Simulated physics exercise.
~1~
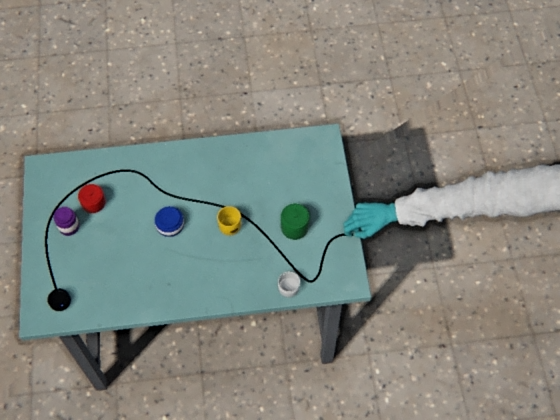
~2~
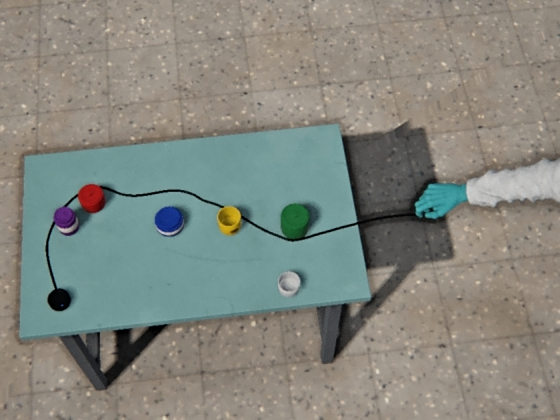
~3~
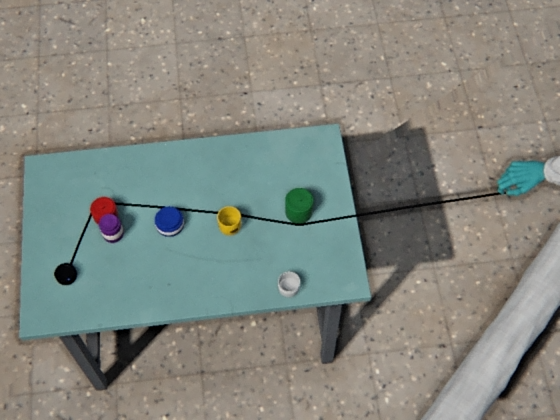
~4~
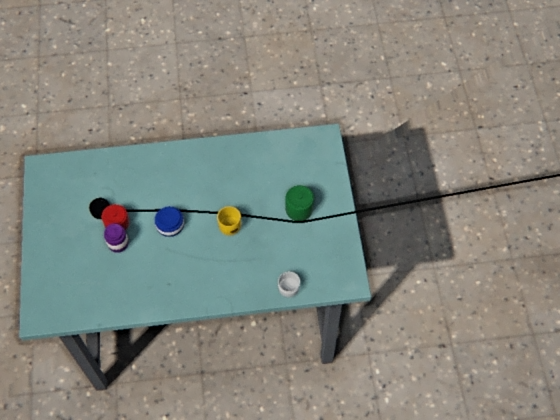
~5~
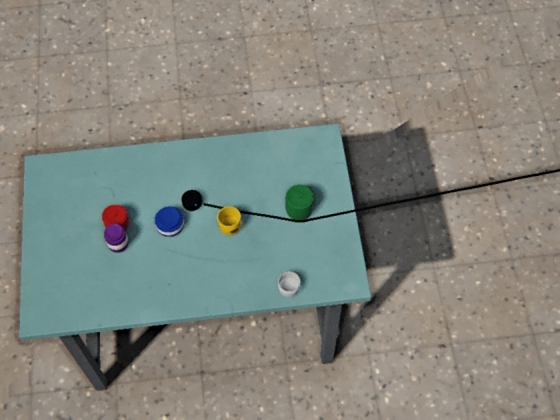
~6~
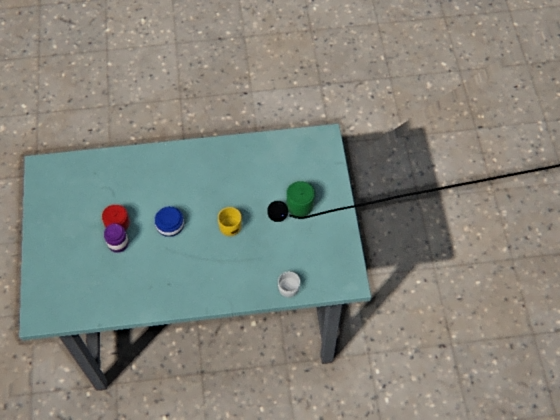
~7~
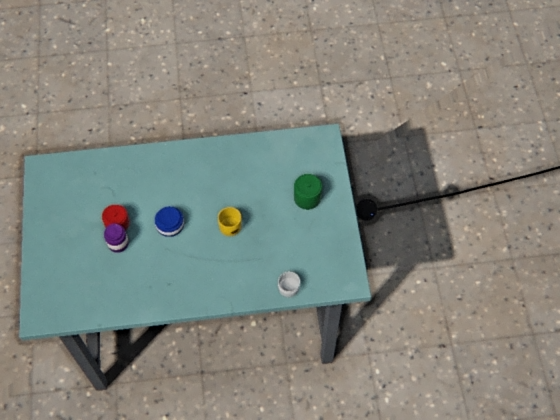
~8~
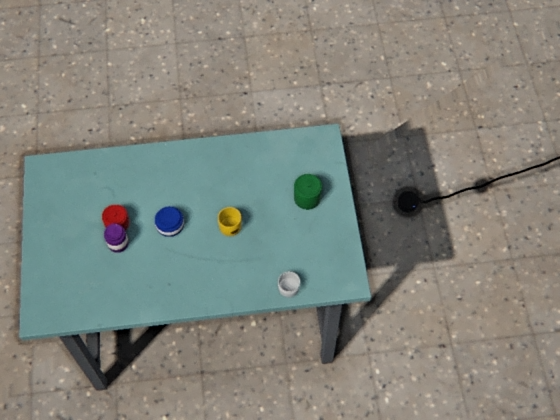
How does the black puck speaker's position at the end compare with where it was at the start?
At the start it sits on the lower left part of the table, near the left edge. By the end it is off the tabletop, beyond the right edge and higher in the view than where it began.
